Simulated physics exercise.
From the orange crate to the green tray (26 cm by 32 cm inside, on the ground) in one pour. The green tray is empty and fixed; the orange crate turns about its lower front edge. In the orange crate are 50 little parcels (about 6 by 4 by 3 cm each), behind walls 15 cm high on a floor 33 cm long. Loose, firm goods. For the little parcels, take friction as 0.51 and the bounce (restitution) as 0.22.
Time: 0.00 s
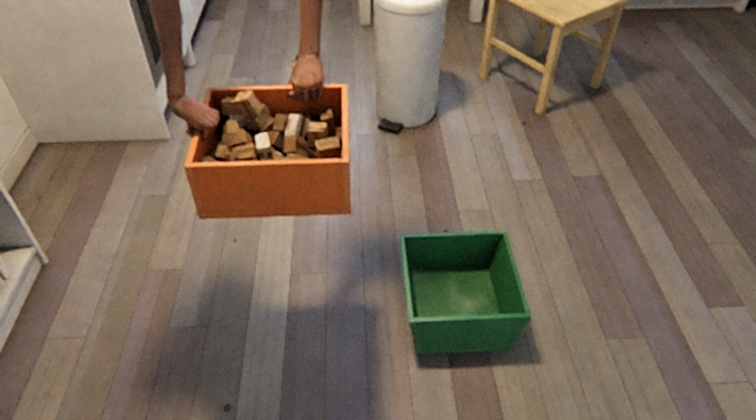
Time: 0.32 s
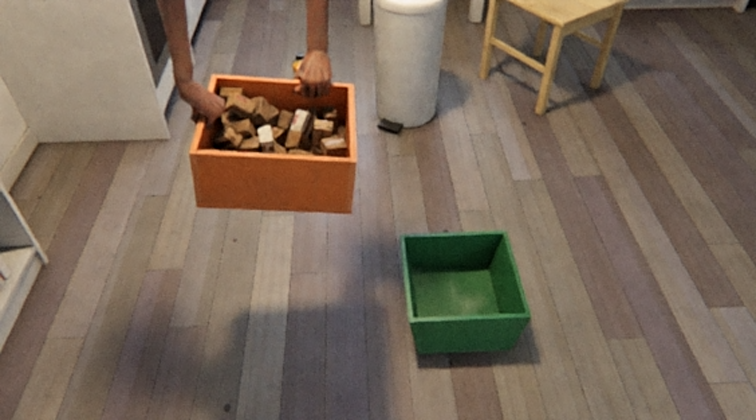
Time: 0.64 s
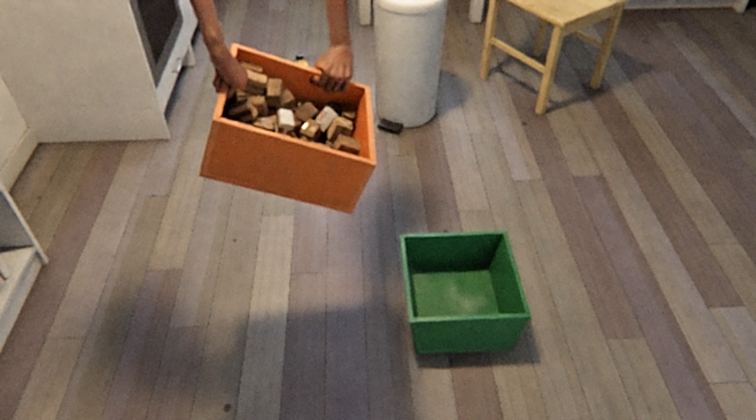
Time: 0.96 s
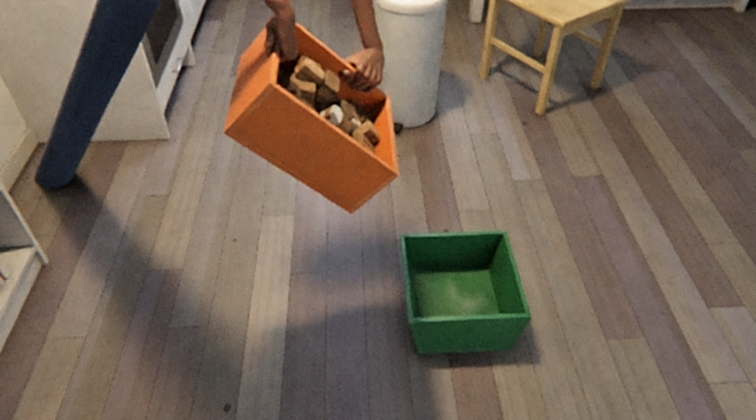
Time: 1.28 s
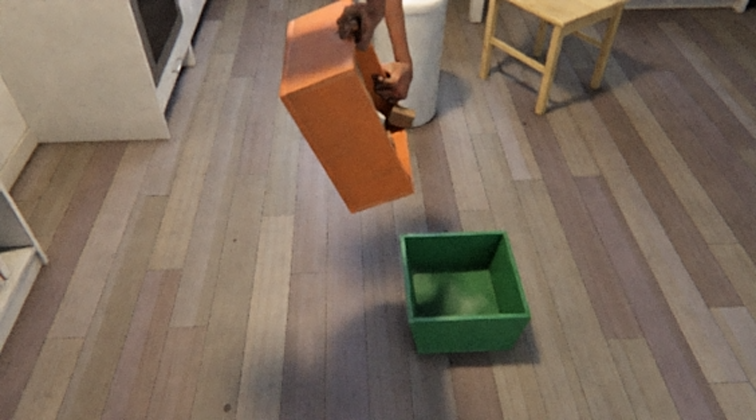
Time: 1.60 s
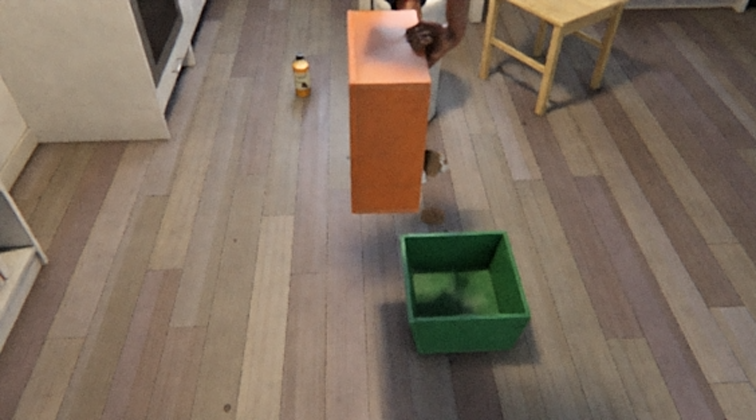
An orange crate full of small brown blocks, gripped by two hands, shifts rightward above a wood-plank floor, seen from above by a still camera. An open green tray sits on the floor at lower right, with a white bin and a pale wooden chair behind it. The hands tilt the crate steadily clockwise until it stands upright on end, and a few blocks drop out beside it.
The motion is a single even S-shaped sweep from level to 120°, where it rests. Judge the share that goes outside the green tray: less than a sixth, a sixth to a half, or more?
You should find not even one sixth of the load outside the green tray.
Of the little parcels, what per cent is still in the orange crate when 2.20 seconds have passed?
I'd say close to 35 per cent of it is still inside.
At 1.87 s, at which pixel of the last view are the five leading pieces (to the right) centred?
(471, 291).
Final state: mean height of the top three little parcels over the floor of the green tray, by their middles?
10 cm or thereabouts.
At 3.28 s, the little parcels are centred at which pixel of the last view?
About (457, 296).
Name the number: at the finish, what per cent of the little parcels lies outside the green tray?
Near 0 in a hundred.
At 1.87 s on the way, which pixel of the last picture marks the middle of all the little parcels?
Load centre: About (398, 157).
After 1.87 s, tilt 107°; 38 still in the orange crate, 5 in the green tray and 7 in the air.
After 2.20 s, tilt 119°; 17 still in the orange crate, 20 in the green tray, 1 outside the green tray and 12 in the air.
After 2.68 s, tilt 120°; 3 still in the orange crate, 42 in the green tray, 1 outside the green tray and 4 in the air.
Final count (at 3.28 s), 49 in the green tray and 1 outside the green tray. Asked share, 1 of 50, 2 per cent.
